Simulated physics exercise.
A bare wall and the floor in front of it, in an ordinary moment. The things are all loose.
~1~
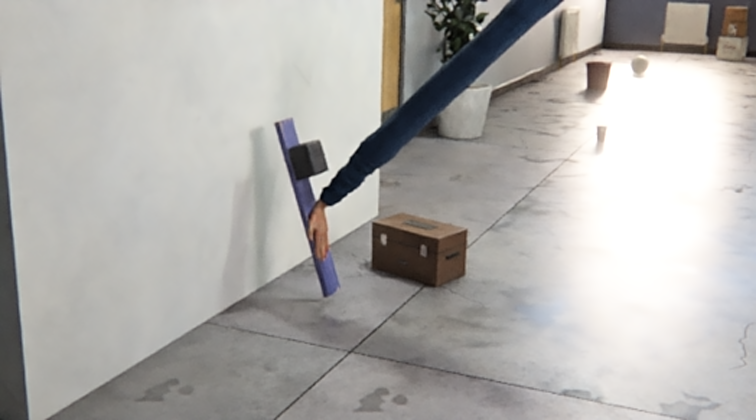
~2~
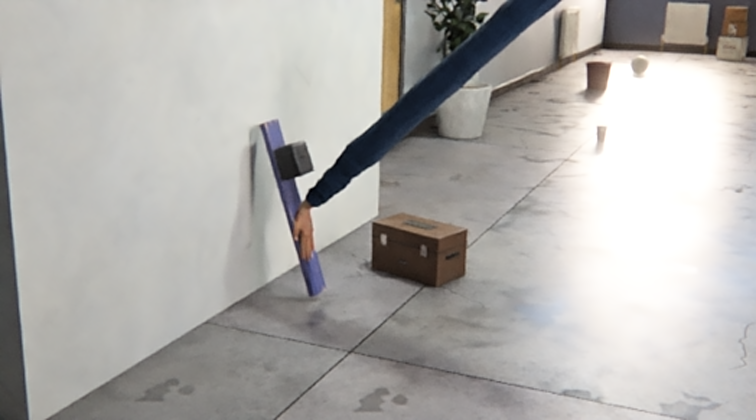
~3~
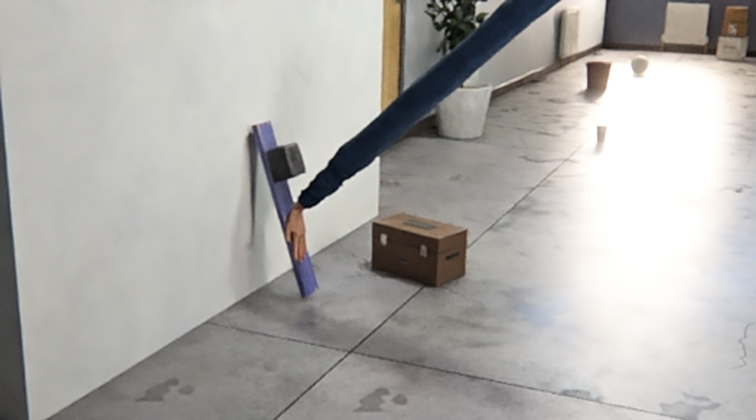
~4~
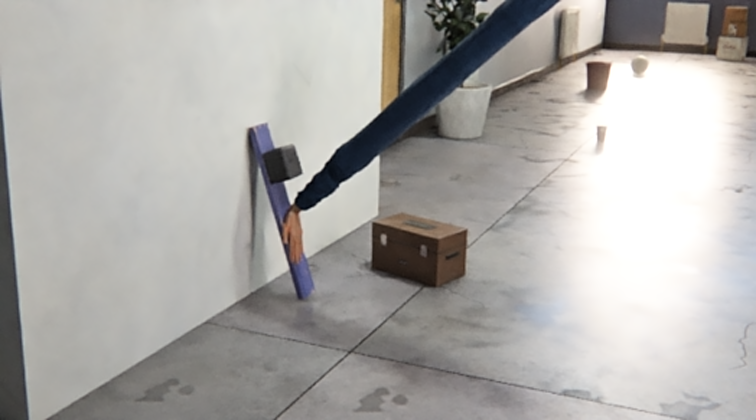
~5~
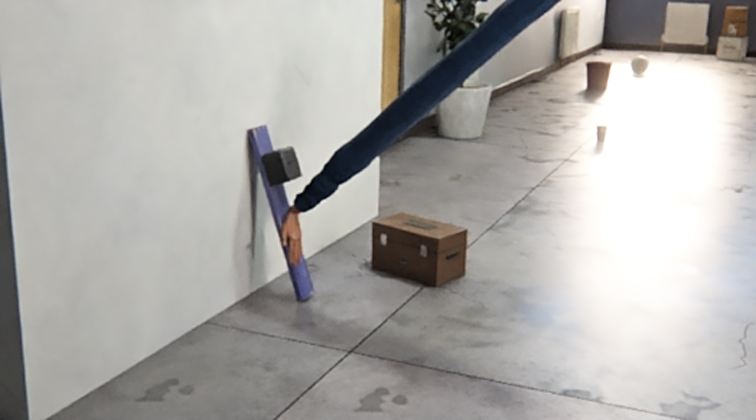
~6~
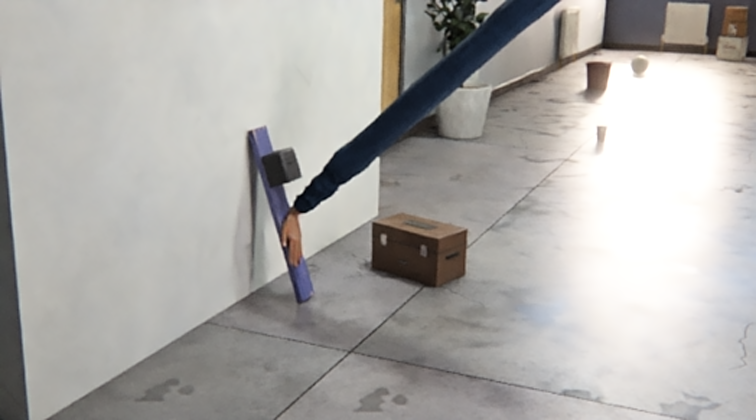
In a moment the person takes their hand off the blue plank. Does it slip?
No.
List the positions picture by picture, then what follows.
The first frame shows not yet at the wall; blue plank (308, 208); brown toolbox (419, 248).
The second frame shows not yet at the wall; blue plank (294, 208); brown toolbox (419, 248).
The third frame shows not yet at the wall; blue plank (286, 210); brown toolbox (419, 248).
The fourth frame shows not yet at the wall; blue plank (283, 211); brown toolbox (419, 248).
The fifth frame shows propped up under the hand; blue plank (282, 213); brown toolbox (419, 248).
The sixth frame shows propped up under the hand; blue plank (282, 214); brown toolbox (419, 248).
Then, 0.30 s on from there, no change.
Then, 0.70 s on from there, blue plank resting near (282, 214).
In the end, both unmoved. At the end, from the last picture's camera, blue plank near (282, 214). The plank holds.
